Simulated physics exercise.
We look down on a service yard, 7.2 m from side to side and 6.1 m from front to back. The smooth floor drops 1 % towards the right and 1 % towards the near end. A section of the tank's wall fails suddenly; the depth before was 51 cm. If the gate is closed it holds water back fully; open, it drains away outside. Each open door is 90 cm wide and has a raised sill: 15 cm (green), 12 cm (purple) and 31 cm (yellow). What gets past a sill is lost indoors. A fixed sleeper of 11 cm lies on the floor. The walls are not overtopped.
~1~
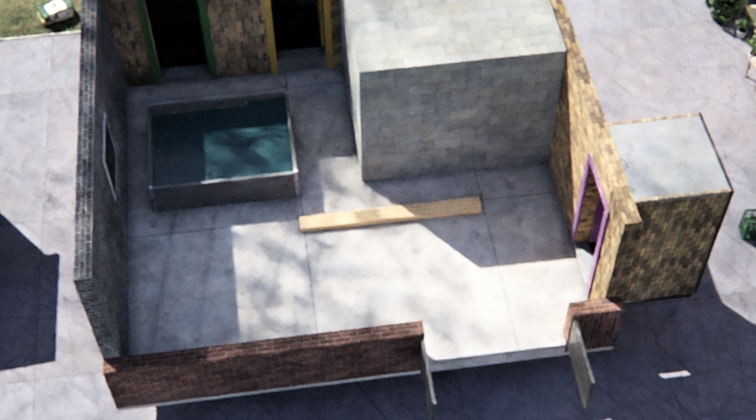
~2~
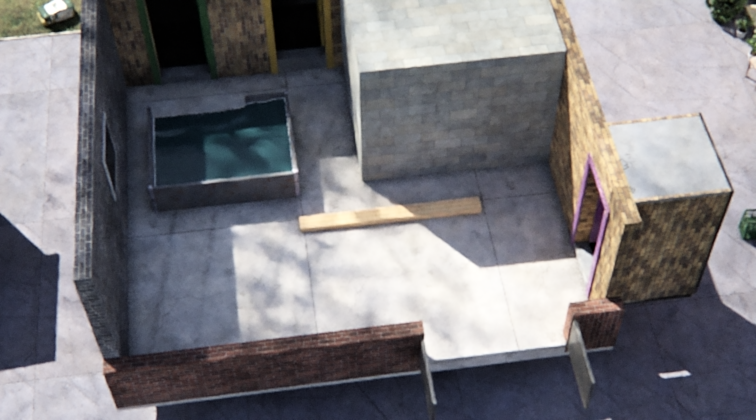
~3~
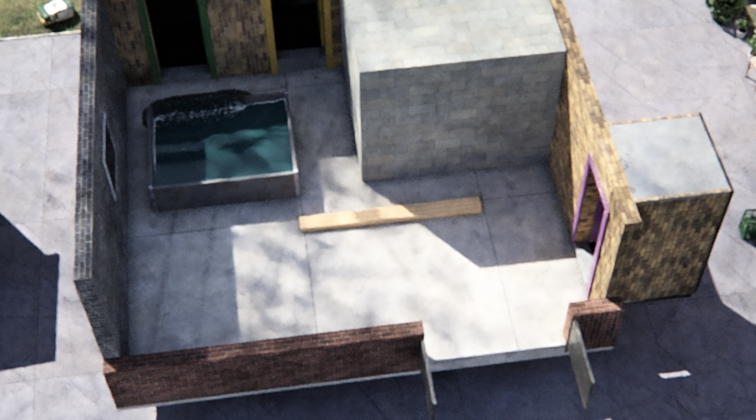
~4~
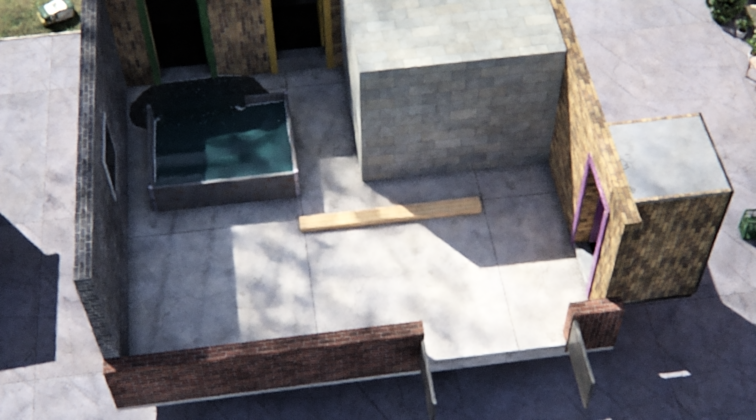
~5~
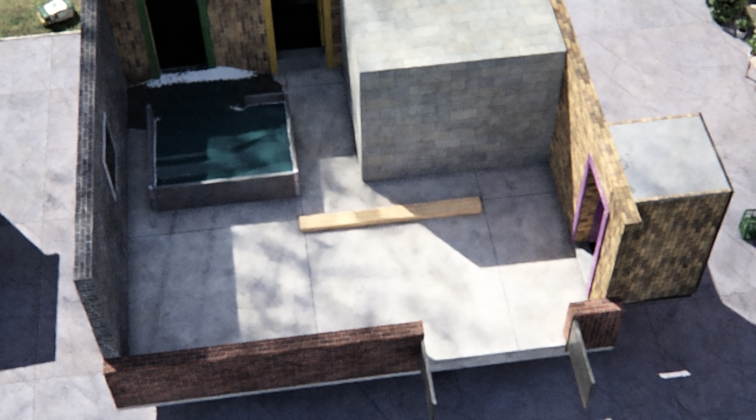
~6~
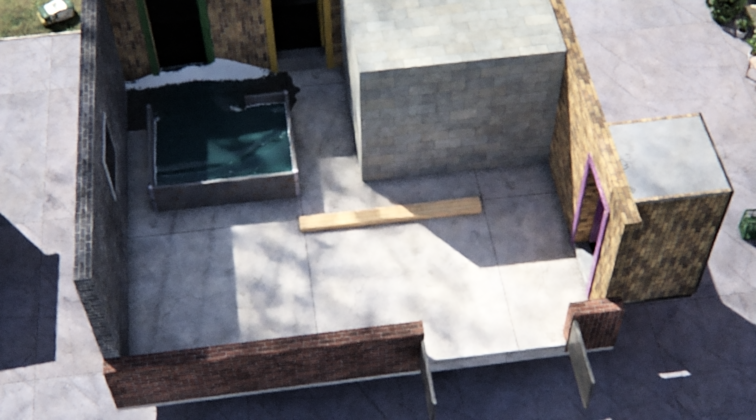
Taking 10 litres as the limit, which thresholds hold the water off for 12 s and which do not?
The water let in: At the green door it exceeds the limit; at the purple door it keeps below the limit; at the yellow door it keeps below the limit.
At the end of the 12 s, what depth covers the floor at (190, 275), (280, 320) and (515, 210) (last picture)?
About 5, 4 and 3 cm.
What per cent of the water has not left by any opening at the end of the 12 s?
About 82 per cent.
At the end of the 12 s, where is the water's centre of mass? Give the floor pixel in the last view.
Near (308, 214).
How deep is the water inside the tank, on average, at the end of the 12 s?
Some 8 cm.
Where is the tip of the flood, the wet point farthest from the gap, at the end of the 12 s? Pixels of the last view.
Near (590, 327).
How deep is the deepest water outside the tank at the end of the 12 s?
About 10 cm.
A moment later water covers 10 % of the floor and is deepest (38 cm) near (128, 93); green door 37 cm at the sill, 85 L in, purple door not reached, yellow door 8 cm at the sill, 0 L in.
Soon after water covers 20 % of the floor and is deepest (34 cm) near (138, 92); green door 34 cm at the sill, 188 L in, purple door not reached, yellow door 7 cm at the sill, 0 L in.
Next water covers 35 % of the floor and is deepest (22 cm) near (336, 72); green door 20 cm at the sill, 263 L in, purple door not reached, yellow door 8 cm at the sill, 0 L in.
Later on water covers 75 % of the floor and is deepest (17 cm) near (327, 215); green door 8 cm at the sill, 273 L in, purple door not reached, yellow door 11 cm at the sill, 0 L in.
At the end water covers 90 % of the floor and is deepest (10 cm) near (337, 214); green door 6 cm at the sill, 273 L in, purple door 7 cm at the sill, 0 L in, yellow door 7 cm at the sill, 0 L in.
